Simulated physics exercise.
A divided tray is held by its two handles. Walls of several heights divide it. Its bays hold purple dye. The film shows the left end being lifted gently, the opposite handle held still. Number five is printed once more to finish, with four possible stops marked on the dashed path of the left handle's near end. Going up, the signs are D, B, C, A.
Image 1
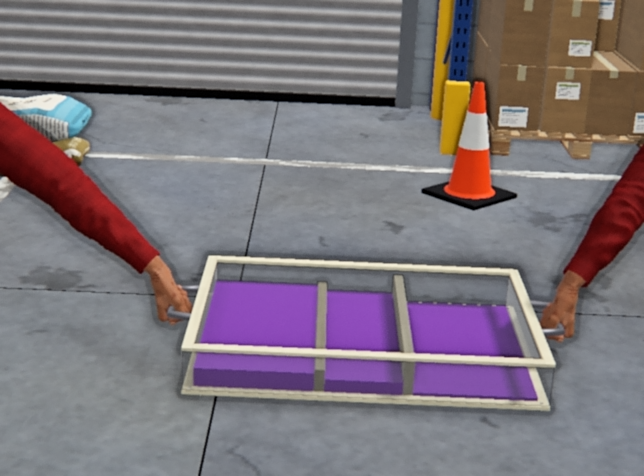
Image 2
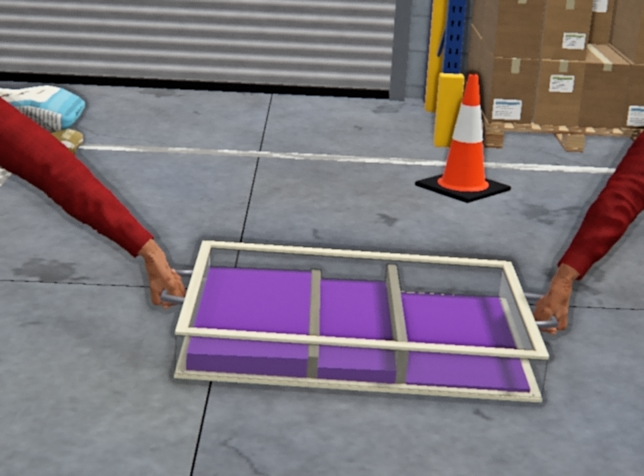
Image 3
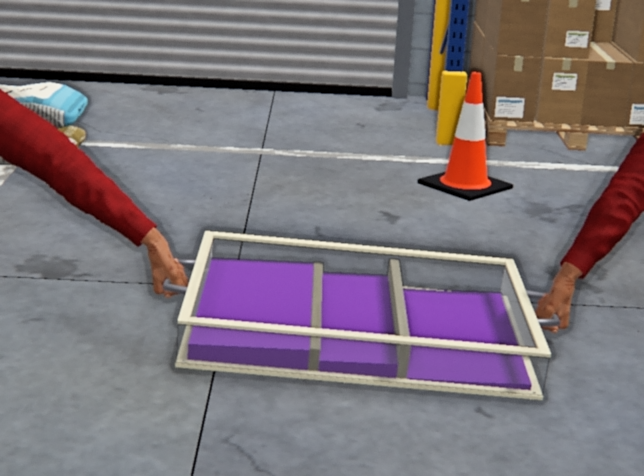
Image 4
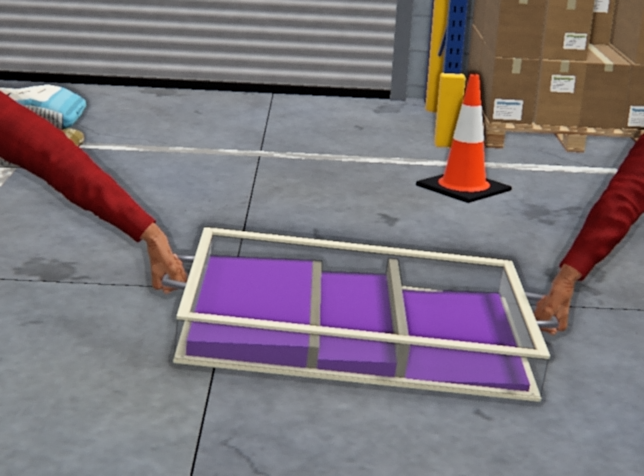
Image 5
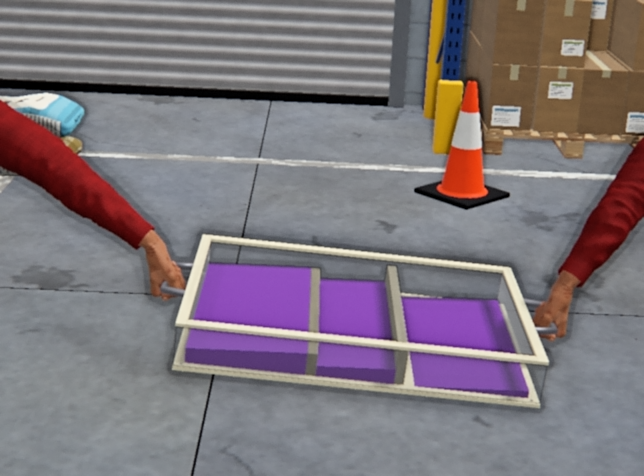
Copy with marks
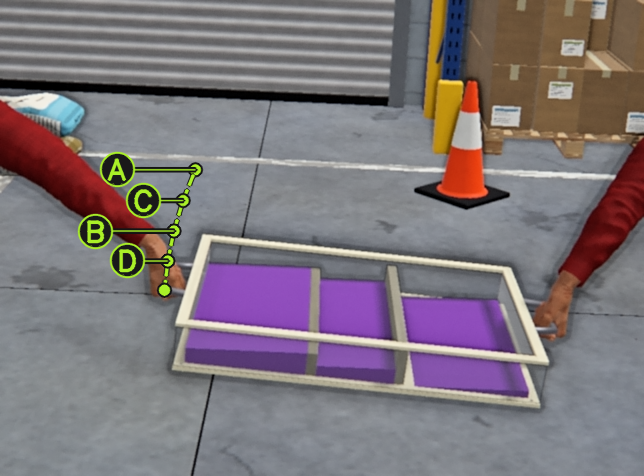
Purple dye sitting in three bays of a divided tray as two red-sleeved arms grip its handles, tilting it slightly down rightward.
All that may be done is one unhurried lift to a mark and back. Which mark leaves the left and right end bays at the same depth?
C is best.
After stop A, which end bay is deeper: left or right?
The right end bay.
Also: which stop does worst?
D.
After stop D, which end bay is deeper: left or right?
The left one.
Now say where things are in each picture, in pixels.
In the first picture, the tray is level; deepest in the left bay, at (264, 323), shallowest in the right; left handle at (175, 302).
The second picture shows tipped about 1° down to the right; no wall is crossed; left handle at (168, 286).
The third picture shows tipped about 3° down to the right; no wall is crossed; left handle at (171, 275).
The fourth picture shows tipped about 4° down to the right; no wall is crossed; left handle at (170, 270).
The fifth picture shows tipped about 4° down to the right; deepest in the left bay, at (256, 304), shallowest in the right; left handle at (168, 277).
On the marked copy, A at (195, 169); B at (173, 231); C at (183, 200); D at (167, 260).
If A is chosen, the right end bay stands much deeper than the other; nothing spills.
If B is chosen, the left end bay stands much deeper than the other; nothing spills.
If C is chosen, the two end bays stand about equally deep; nothing spills.
If D is chosen, the left end bay stands much deeper than the other; nothing spills.
